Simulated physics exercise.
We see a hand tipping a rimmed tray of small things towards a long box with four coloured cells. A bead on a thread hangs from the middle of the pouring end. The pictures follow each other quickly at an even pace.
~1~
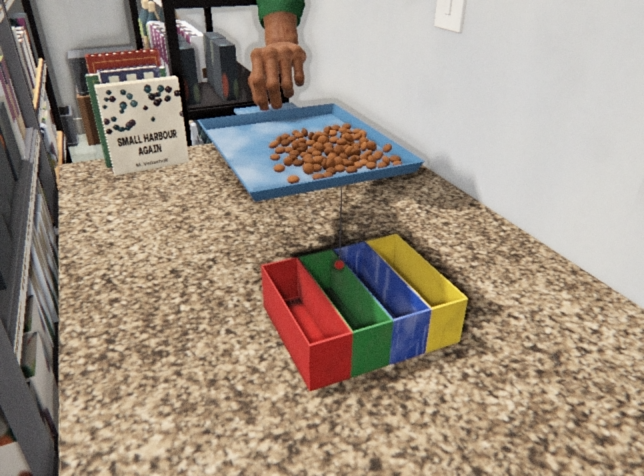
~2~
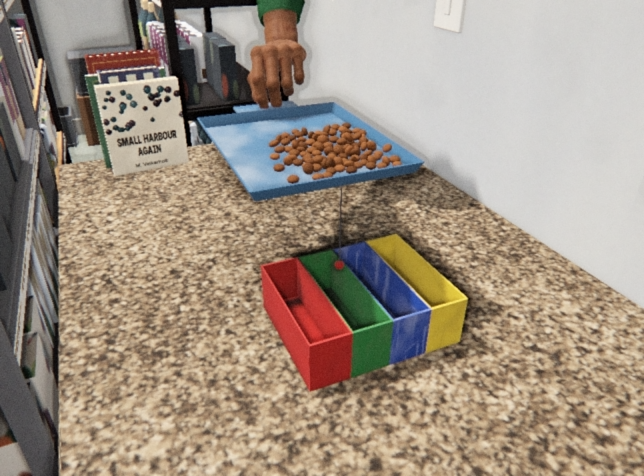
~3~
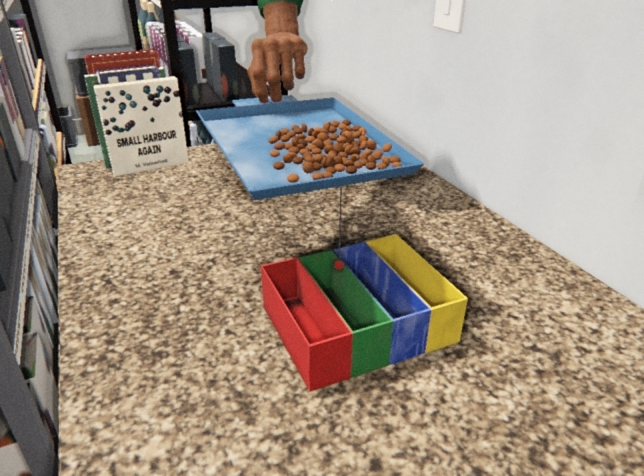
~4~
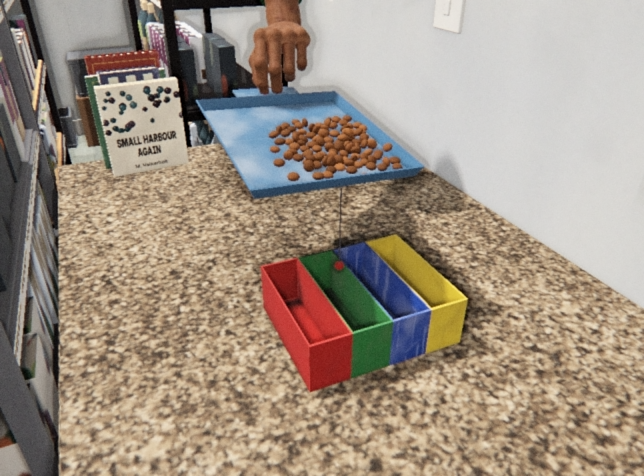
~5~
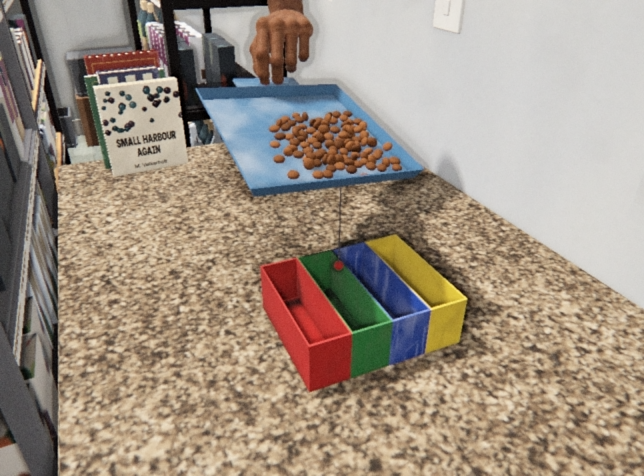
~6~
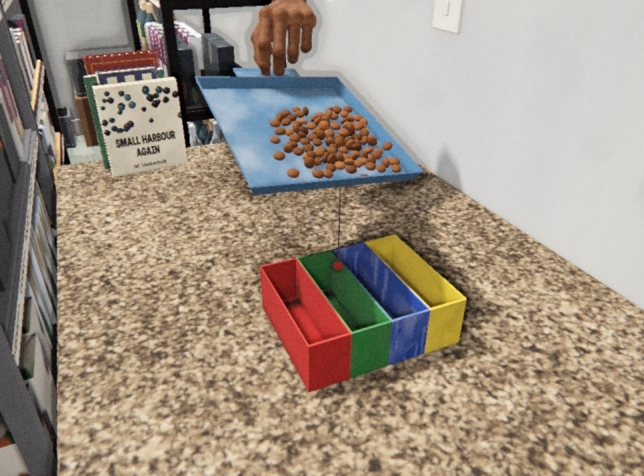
The clip opens on a hand at the far edge of a blue rimmed tray of small brown pieces, above a box with red, green, blue and yellow cells on a speckled counter. The hand gradually raises the tray's far side, and the near edge slants slightly, lower at the right corner.
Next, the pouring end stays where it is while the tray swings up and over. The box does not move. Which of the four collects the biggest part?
The yellow cell gets the most.
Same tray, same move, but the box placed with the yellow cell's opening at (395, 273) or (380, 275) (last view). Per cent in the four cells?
Near 60 % and 40 %.
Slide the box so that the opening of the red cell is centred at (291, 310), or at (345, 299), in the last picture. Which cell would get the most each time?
In turn: The cell in yellow; that blue cell.
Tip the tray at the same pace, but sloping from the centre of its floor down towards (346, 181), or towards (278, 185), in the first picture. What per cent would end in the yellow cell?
Near 30 % and 0 %.
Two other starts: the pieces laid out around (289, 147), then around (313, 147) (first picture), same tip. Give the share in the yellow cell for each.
Near 50 % and 60 %.
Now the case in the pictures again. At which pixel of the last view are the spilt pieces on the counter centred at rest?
Around (512, 287).
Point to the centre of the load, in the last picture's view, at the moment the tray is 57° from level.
At about (369, 151).
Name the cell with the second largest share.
Second comes that blue cell.
Soon, tray tipped steeply; nearly all on the tray; a stray few falling or outside the box.
A while on, tray tipped right over; a stray few on the tray; about half in the yellow cell; about a quarter in the blue cell; a small part in the green cell; about a quarter falling or outside the box.
Towards the end, tray tipped past a quarter turn; about half in the yellow cell; about a quarter in the blue cell; a small part in the green cell; about a quarter falling or outside the box.
Finally, tray tipped past a quarter turn; about half in the yellow cell; about a quarter in the blue cell; a small part in the green cell; none in the red cell; about a quarter outside the box.
